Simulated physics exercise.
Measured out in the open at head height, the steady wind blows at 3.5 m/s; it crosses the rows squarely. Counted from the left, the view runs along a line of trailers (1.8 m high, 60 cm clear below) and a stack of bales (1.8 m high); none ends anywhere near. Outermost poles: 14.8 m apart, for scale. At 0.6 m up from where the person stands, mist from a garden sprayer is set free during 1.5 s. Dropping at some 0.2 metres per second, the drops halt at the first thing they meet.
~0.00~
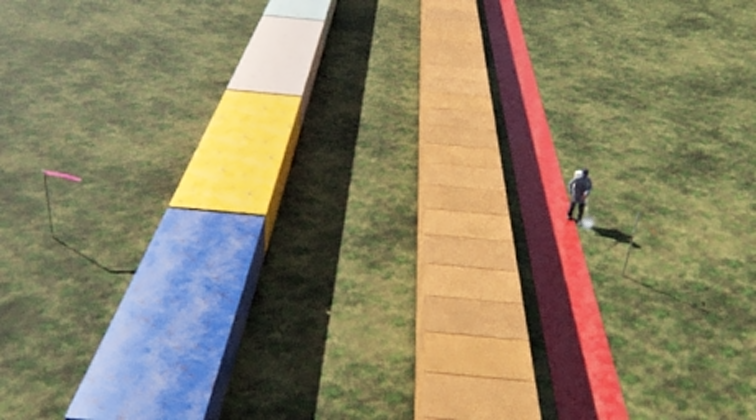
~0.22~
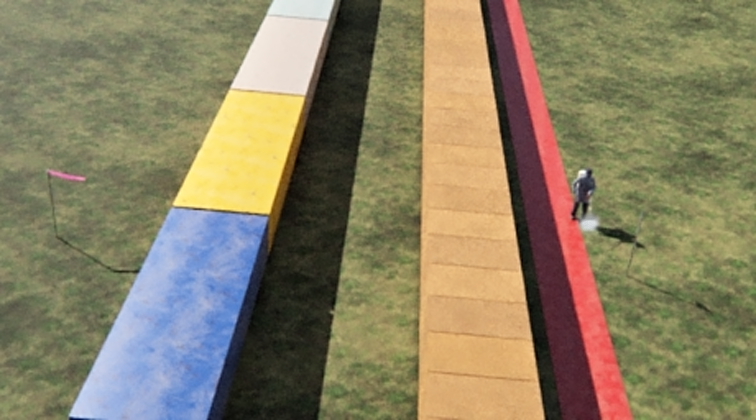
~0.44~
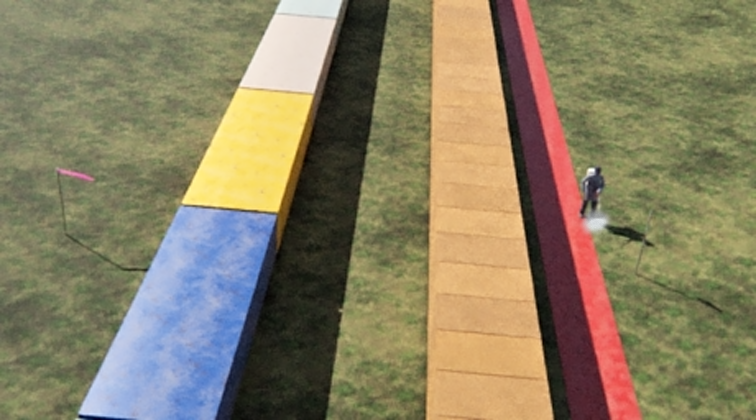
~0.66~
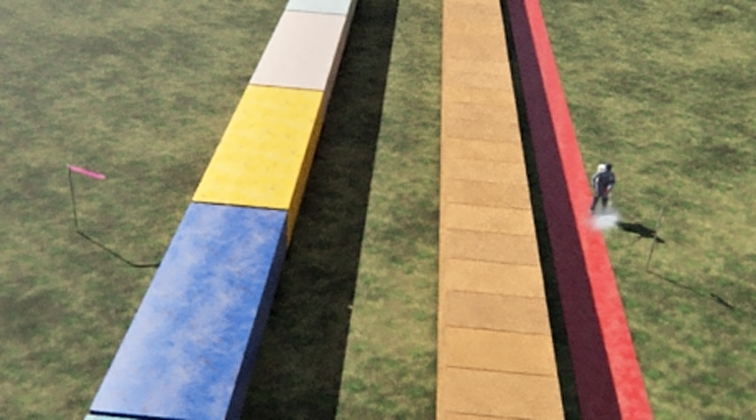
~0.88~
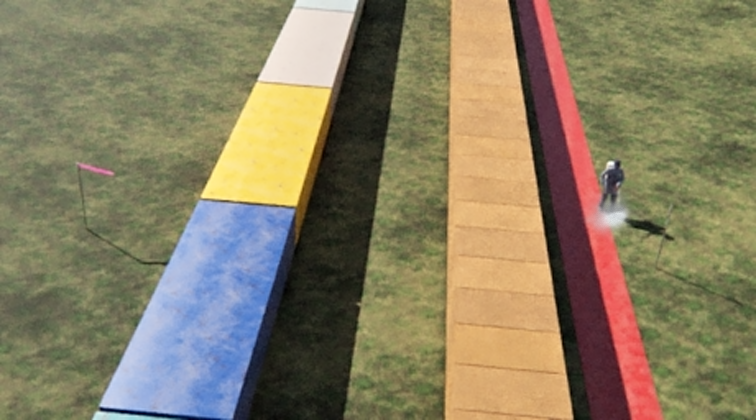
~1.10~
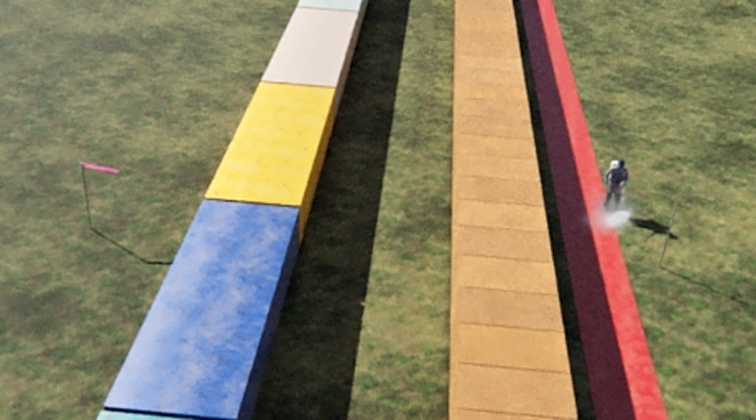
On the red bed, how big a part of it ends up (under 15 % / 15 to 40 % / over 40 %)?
On the red bed: Over 40 %.
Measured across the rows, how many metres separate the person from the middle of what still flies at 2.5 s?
I'd put it at close to 0.5 metres.
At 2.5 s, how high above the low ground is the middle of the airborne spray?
0.6 m.
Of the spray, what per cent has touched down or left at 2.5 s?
Share: Near 15 percent.
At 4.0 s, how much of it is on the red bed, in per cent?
It comes to around 35 %.
After 2.5 s, 15 % is no longer flying here, and 14 % lies on the red bed; the middle of what still flies is 0.5 m above the low ground, near (600, 213).
After 4.0 s, 36 % is no longer flying here, and 33 % lies on the red bed; the middle of what still flies is 0.7 m above the low ground, near (589, 207).
After 8.0 s, 63 % is no longer flying here, and 47 % lies on the red bed; the middle of what still flies is 0.8 m above the low ground, near (585, 204).
After 20.0 s, 92 % is no longer flying here, and 51 % lies on the red bed.
After 45.0 s, 100 % is no longer flying here, and 52 % lies on the red bed.
